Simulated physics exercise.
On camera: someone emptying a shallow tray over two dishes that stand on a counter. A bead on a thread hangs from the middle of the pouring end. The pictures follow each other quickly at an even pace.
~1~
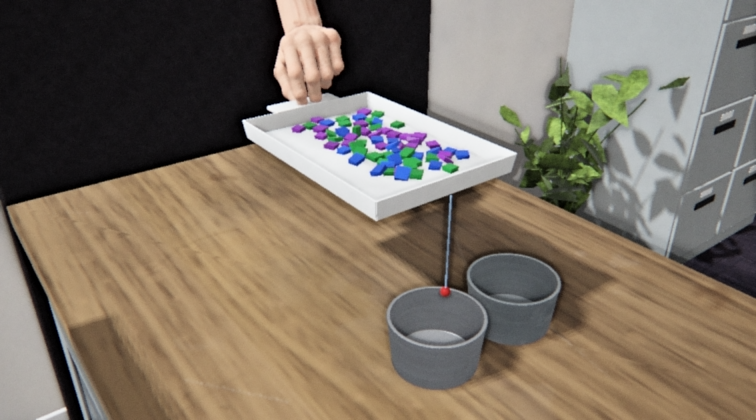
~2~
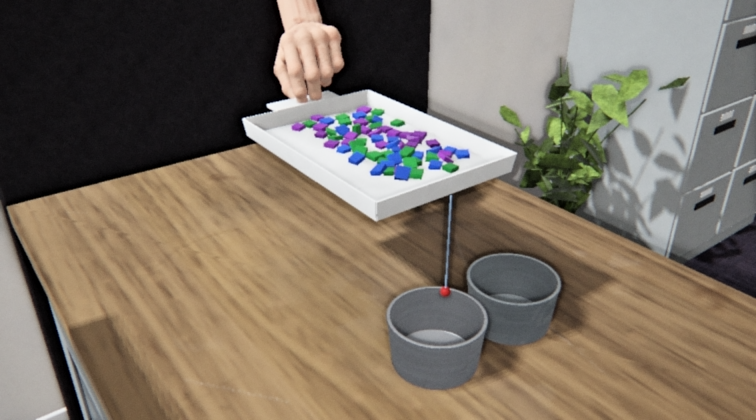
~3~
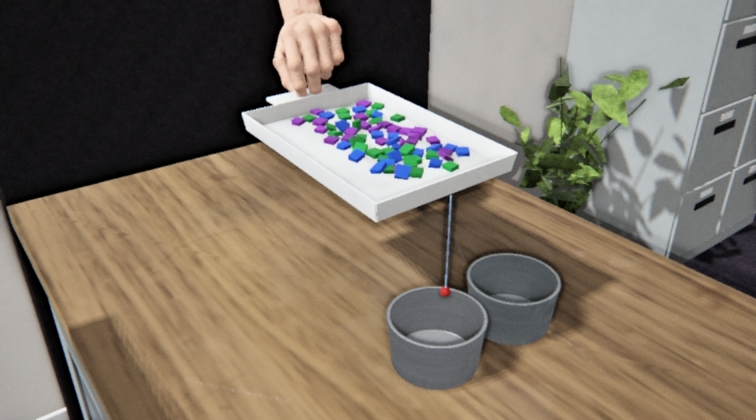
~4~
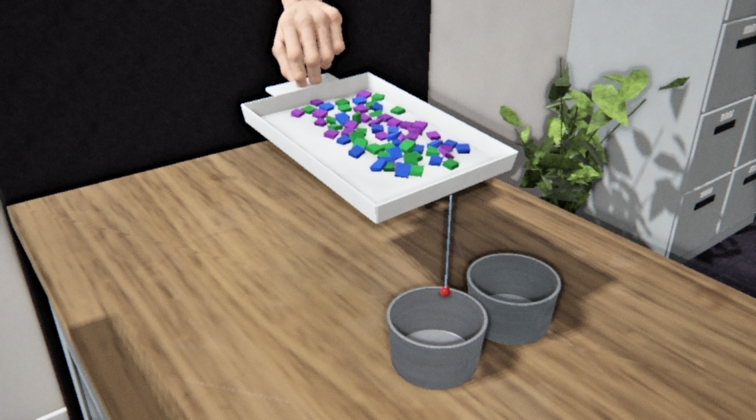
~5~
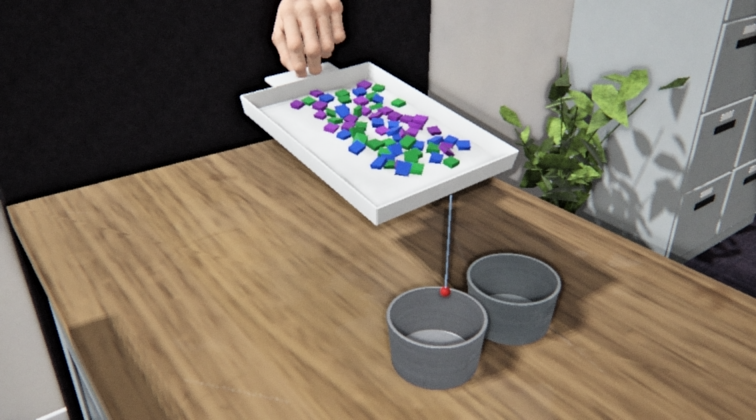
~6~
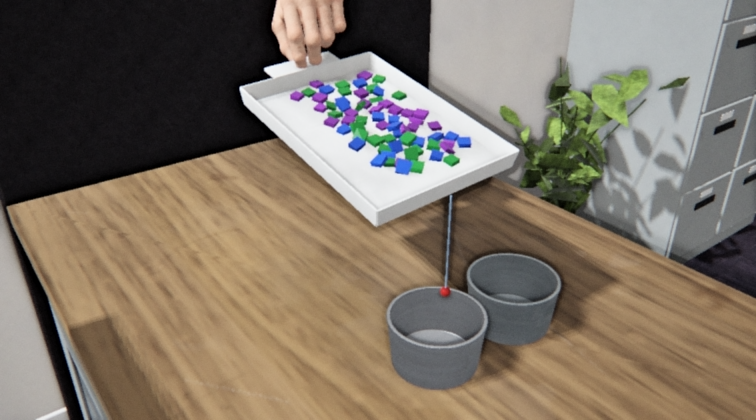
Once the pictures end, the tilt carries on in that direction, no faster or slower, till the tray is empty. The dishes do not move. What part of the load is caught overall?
They take only the smaller part between them.
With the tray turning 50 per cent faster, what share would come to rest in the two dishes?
Near 20 %.
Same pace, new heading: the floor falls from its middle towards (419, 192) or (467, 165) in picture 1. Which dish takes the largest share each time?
At the first place the left dish, at the second the right-hand dish.
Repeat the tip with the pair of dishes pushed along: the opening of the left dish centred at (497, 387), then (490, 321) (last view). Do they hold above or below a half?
One: Under half. Two: The smaller part.
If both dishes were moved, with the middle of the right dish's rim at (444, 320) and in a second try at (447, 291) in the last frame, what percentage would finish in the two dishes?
First some 70, then 40 per cent.
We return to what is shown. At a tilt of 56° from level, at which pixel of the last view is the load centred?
At about (406, 165).
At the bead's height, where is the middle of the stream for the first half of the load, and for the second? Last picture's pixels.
First near (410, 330), later near (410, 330).
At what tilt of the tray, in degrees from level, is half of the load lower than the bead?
At some 105 degrees.
Soon after the last picture, tray tipped steeply; nearly all on the tray; a stray few in the air.
A little later, tray tipped right over; most on the tray; a small part outside both; a small part in the air.
Later still, tray tipped past a quarter turn; about a quarter in the left dish; most outside both.
At rest, tray tipped past a quarter turn; about a quarter in the left dish; none in the right dish; most outside both.
